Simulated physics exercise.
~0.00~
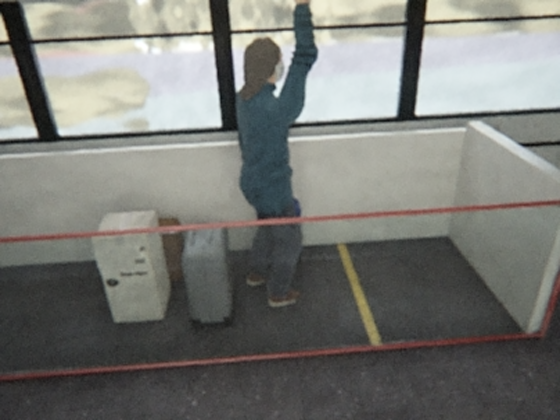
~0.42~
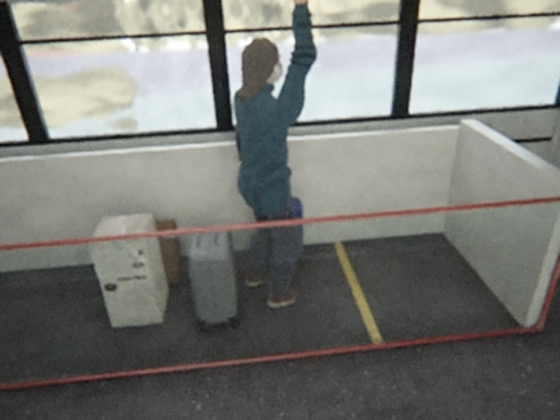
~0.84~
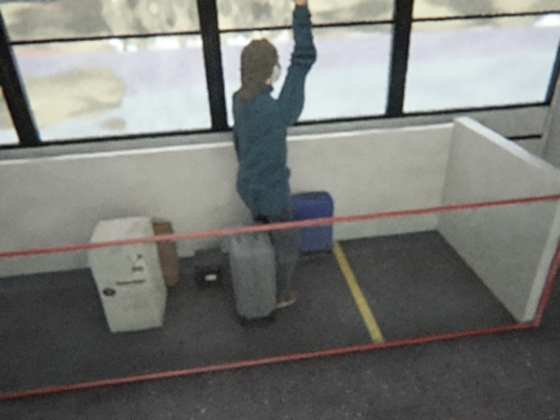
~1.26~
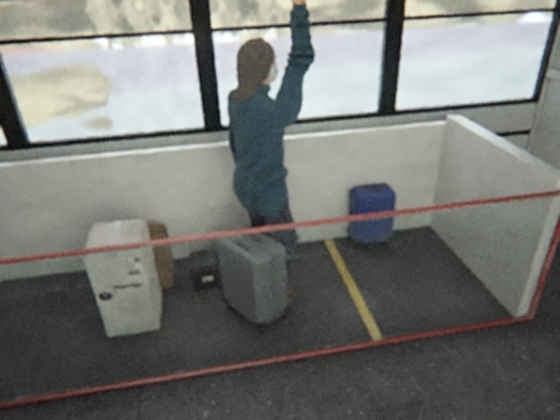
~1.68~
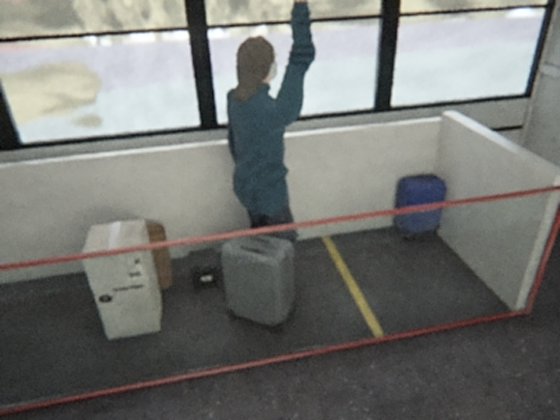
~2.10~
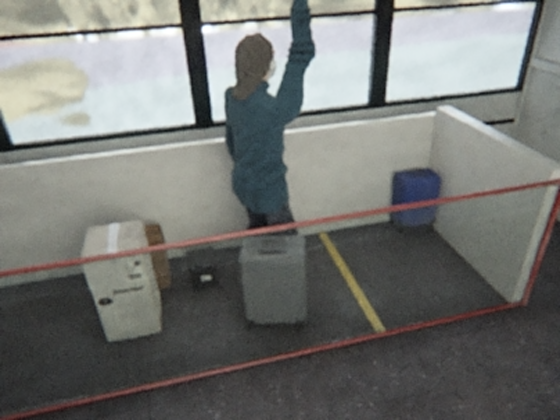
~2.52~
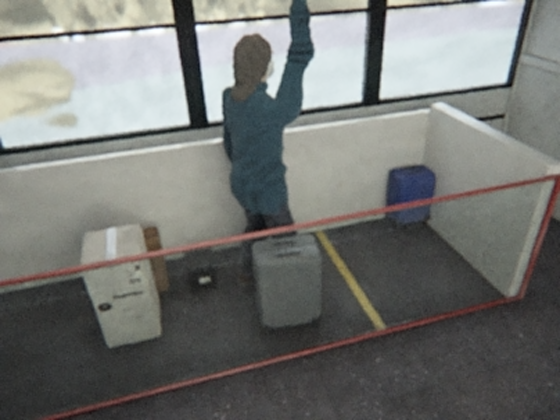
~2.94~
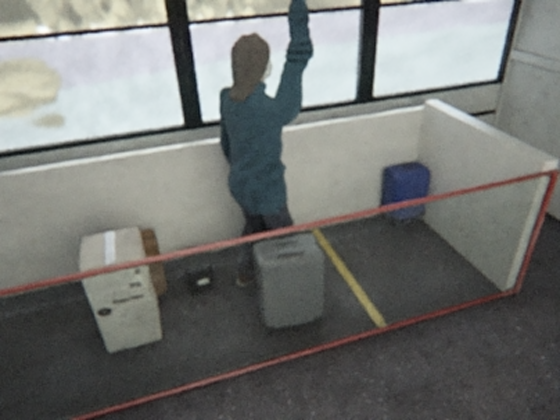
In a bus bay, a blue case rolls right across the yellow line; a grey one stops short.
